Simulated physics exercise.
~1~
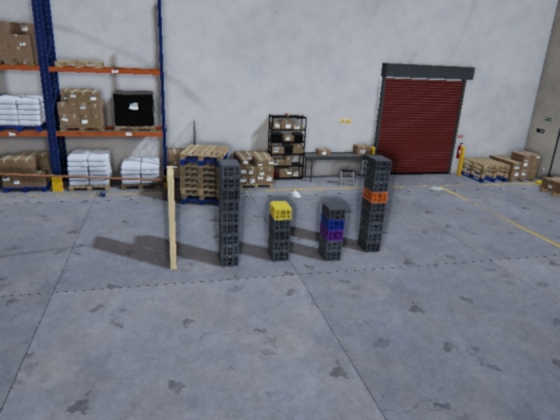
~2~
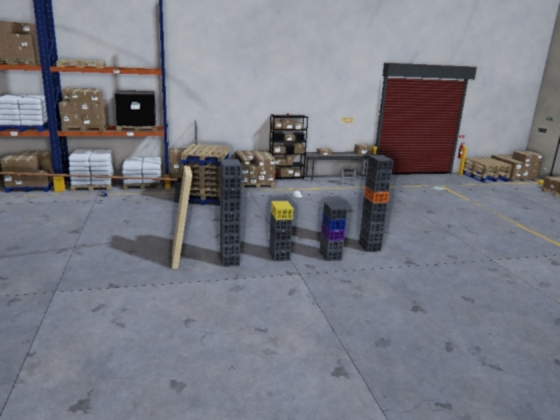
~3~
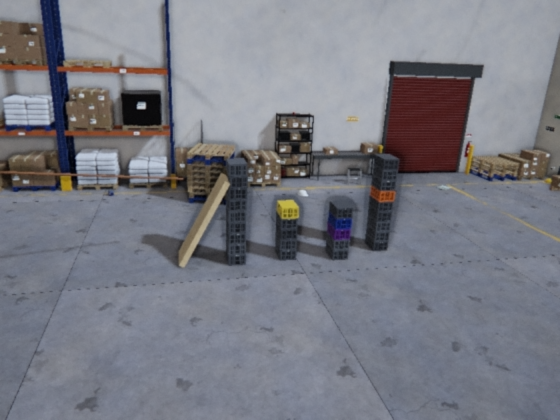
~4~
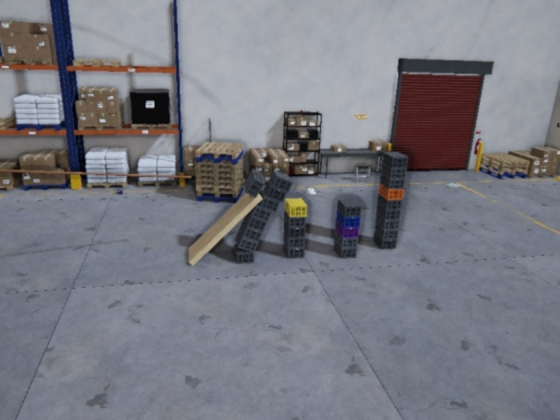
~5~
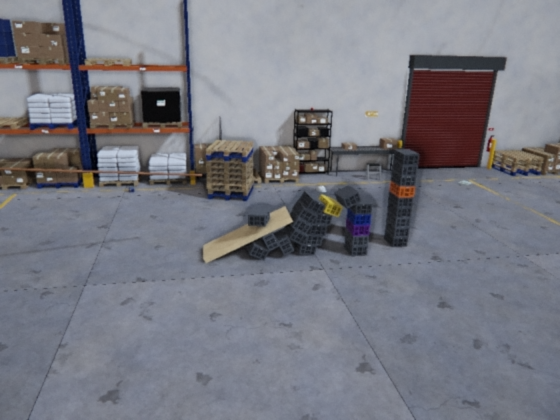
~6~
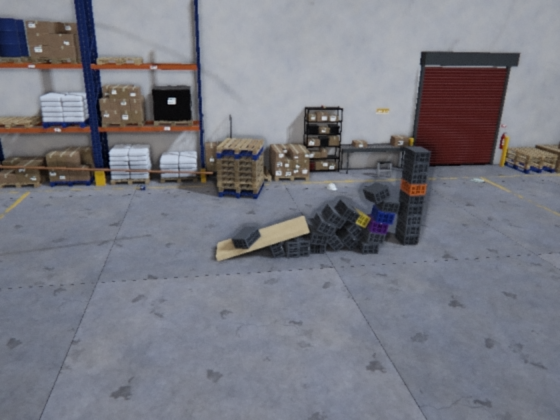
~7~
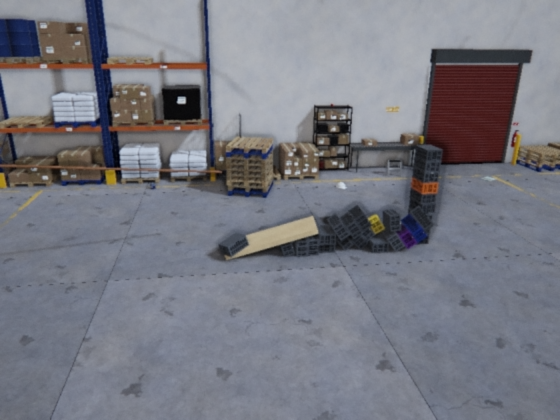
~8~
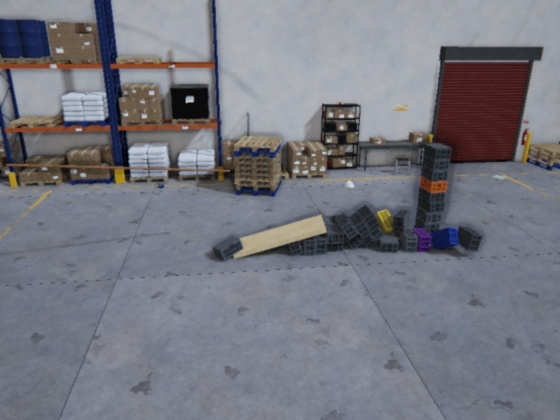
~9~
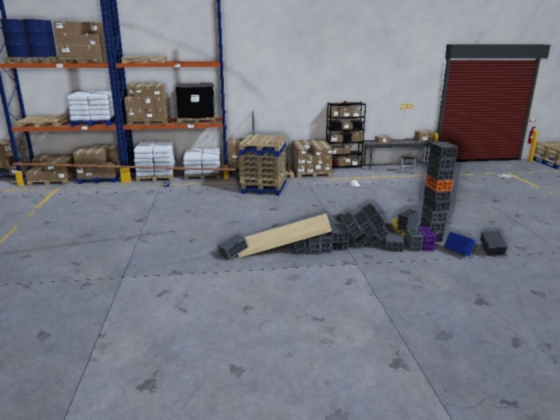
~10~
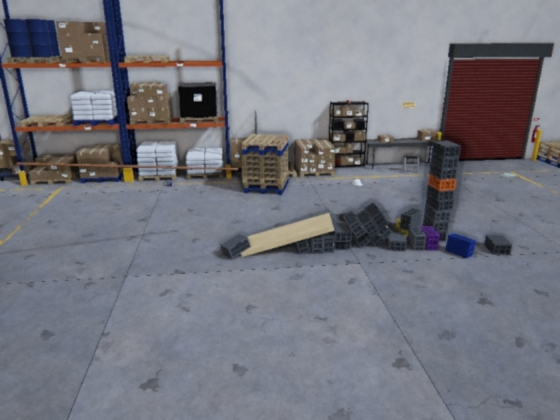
A leaning board topples three crate stacks in turn, but the last, orange-banded stack stays standing.
